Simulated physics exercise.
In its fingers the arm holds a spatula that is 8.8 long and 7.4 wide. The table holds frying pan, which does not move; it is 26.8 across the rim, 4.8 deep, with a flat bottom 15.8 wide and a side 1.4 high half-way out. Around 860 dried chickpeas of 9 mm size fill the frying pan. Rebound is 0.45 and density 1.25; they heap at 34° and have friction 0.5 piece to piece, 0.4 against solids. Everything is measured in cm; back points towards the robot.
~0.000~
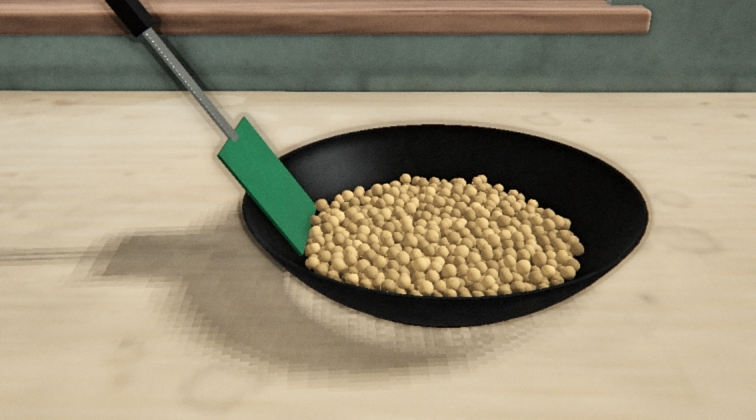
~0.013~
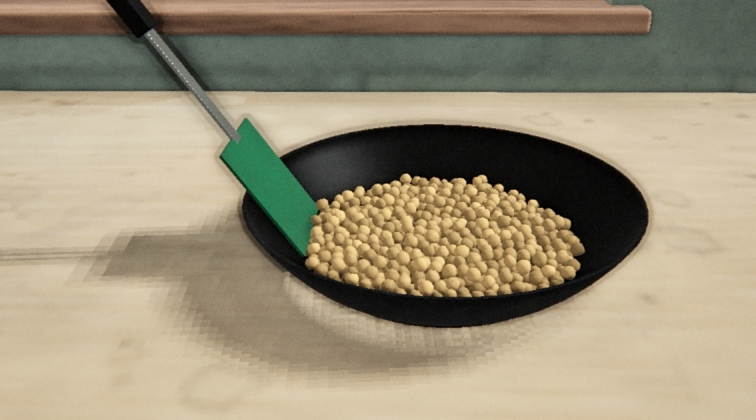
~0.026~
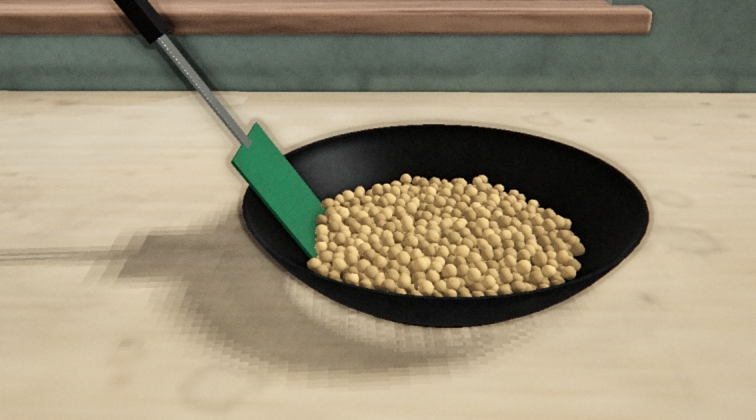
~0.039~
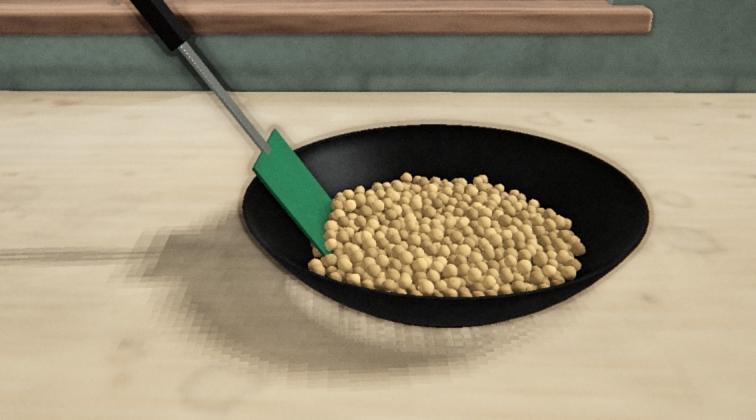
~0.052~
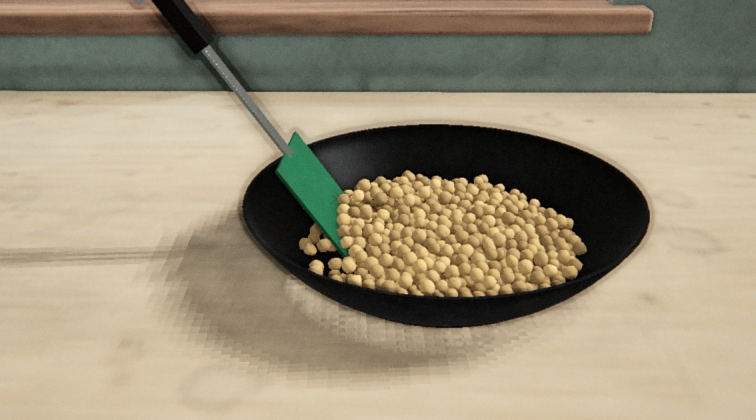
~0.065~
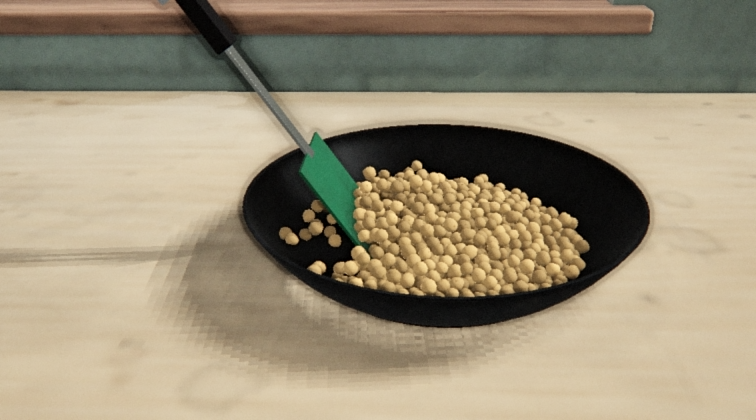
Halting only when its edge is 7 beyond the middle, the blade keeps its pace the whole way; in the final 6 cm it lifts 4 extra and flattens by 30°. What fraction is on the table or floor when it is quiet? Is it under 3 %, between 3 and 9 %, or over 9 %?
It is over 9 %.
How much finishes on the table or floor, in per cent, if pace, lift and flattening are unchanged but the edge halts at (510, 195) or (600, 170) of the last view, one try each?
Respectively about 10 and 25 percent end on the table or floor.
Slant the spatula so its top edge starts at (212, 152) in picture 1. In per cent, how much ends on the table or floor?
About 10 per cent.
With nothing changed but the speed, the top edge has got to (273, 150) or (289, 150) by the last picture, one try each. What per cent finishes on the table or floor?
Estimates: About 0 %, about 5 %.
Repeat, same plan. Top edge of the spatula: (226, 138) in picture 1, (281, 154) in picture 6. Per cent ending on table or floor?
My guess would be close to 5 per cent.
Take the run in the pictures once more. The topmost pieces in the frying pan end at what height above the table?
5.0 cm.
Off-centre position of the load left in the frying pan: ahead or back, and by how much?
Roughly 4.0 centimetres ahead.
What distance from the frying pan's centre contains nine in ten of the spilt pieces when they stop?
About 60 cm.
After 0.10 s, sloping 56°, highest piece 7 above the table; 859 in the frying pan.
After 0.13 s, sloping 46°, highest piece 9 above the table; 858 in the frying pan, 1 on the blade or in flight.
After 0.34 s, sloping 26°, highest piece 10 above the table; 734 in the frying pan, 120 on the table or floor, 5 on the blade or in flight.
After 1.39 s, sloping 26°, highest piece 5 above the table; 734 in the frying pan, 125 on the table or floor.
In the end, 734 in the frying pan, 125 on the table or floor. That is 15 % on the table or floor.
